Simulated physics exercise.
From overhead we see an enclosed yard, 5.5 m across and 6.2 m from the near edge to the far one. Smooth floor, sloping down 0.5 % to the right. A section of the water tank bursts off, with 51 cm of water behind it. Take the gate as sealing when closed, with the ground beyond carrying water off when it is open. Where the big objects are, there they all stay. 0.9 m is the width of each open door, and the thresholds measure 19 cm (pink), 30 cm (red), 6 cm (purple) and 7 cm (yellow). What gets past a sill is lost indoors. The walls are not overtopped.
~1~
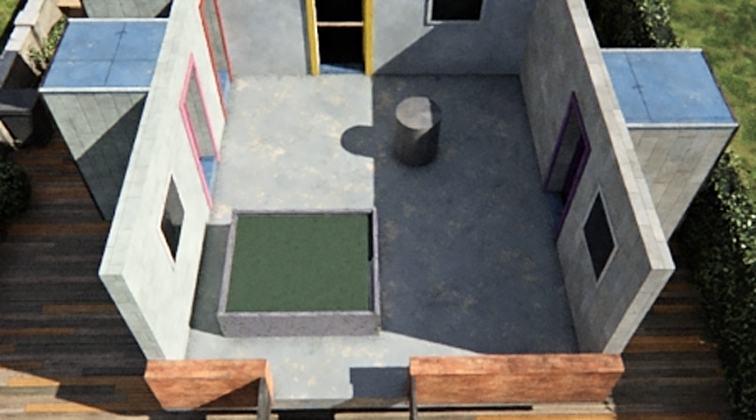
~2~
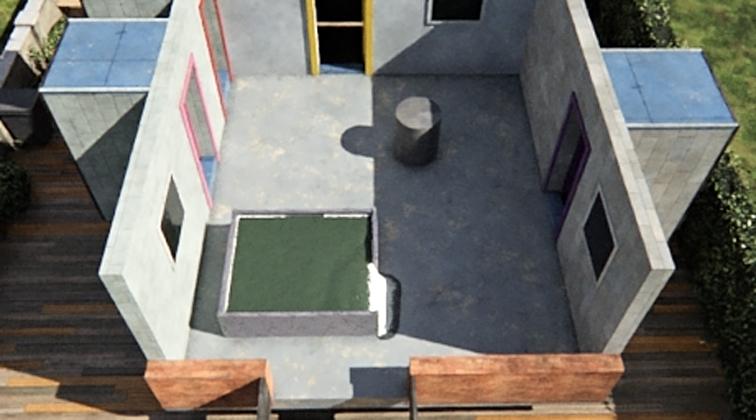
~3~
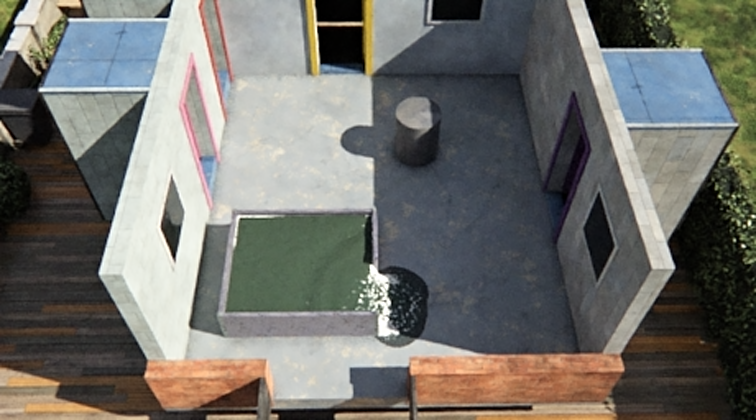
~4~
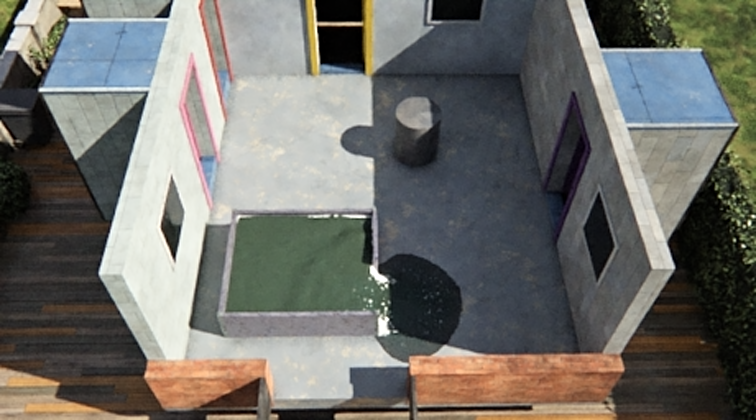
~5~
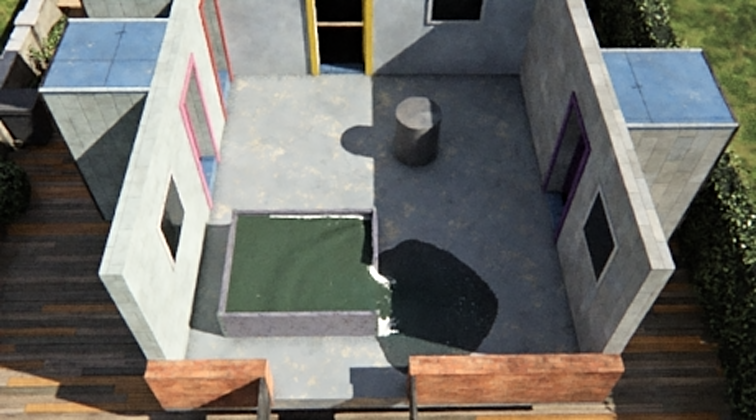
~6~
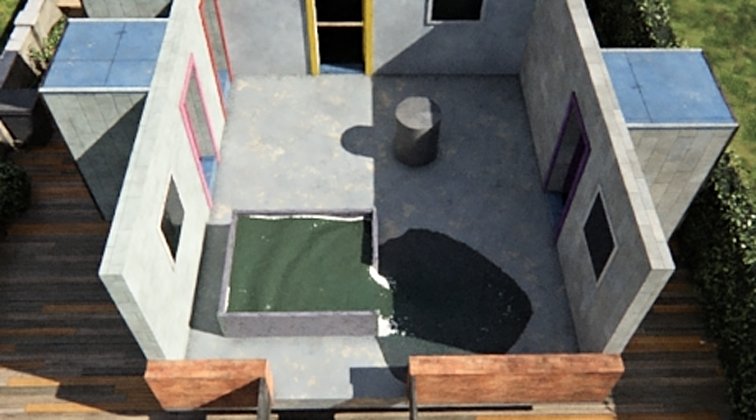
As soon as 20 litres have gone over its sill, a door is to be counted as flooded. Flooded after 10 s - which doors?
At the pink door the limit will not be crossed; at the red door the limit will not be crossed; at the purple door the limit will be crossed; at the yellow door the limit will not be crossed.
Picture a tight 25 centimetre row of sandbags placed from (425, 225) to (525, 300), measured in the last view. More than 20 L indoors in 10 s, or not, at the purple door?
Next, purple ends up on the low side.
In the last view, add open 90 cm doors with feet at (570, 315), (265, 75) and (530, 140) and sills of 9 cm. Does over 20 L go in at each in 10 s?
First doorway gets there, second falls short, third falls short.
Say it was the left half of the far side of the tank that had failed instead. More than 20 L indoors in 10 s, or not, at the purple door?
Note: Purple door, short of the mark.
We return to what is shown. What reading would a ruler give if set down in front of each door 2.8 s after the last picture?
Depths in cm: Pink 0, red 0, purple 11, yellow 0.
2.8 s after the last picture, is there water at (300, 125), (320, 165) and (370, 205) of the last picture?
Well, the first is untouched by it, the next untouched by it, the last untouched by it.
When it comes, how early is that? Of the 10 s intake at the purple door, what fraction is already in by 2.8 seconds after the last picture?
45 per cent, roughly.
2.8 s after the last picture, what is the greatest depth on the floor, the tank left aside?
About 22 cm.
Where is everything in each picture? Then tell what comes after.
In the first picture, still water, 51 cm deep, in the water tank at (302, 263).
In the second picture, the front is at (388, 279), 0.5 m from the gap at (374, 299); 0.2 m2 of floor is under water; 51 cm left at the back of the water tank.
In the third picture, the front is at (416, 282), 0.7 m from the gap at (374, 300); 0.7 m2 of floor is under water; 51 cm left at the back of the water tank.
In the fourth picture, the front is at (453, 292), 1.2 m from the gap at (374, 301); 1.4 m2 of floor is under water; 51 cm left at the back of the water tank.
In the fifth picture, the front is at (491, 302), 1.7 m from the gap at (374, 300); 2.3 m2 of floor is under water; 51 cm left at the back of the water tank.
In the sixth picture, the front is at (524, 309), 2.2 m from the gap at (374, 300); 3.4 m2 of floor is under water; 50 cm left at the back of the water tank.
Then, 0.7 s after the last picture water covers 20 % of the floor and is deepest (30 cm) near (380, 310); pink door not reached, red door not reached, purple door not reached, yellow door not reached.
Then, 1.5 s after the last picture water covers 25 % of the floor and is deepest (34 cm) near (577, 366); pink door not reached, red door not reached, purple door 11 cm at the sill, 2 L in, yellow door not reached.
Then, 2.8 s after the last picture water covers 30 % of the floor and is deepest (22 cm) near (575, 354); pink door not reached, red door not reached, purple door 11 cm at the sill, 20 L in, yellow door not reached.
Then, 5.3 s after the last picture water covers 55 % of the floor and is deepest (16 cm) near (469, 78); pink door not reached, red door not reached, purple door 9 cm at the sill, 36 L in, yellow door 4 cm at the sill, 0 L in.
Then, 9.3 s after the last picture water covers 90 % of the floor and is deepest (10 cm) near (523, 111); pink door 4 cm at the sill, 0 L in, red door 6 cm at the sill, 0 L in, purple door 6 cm at the sill, 44 L in, yellow door 4 cm at the sill, 0 L in.
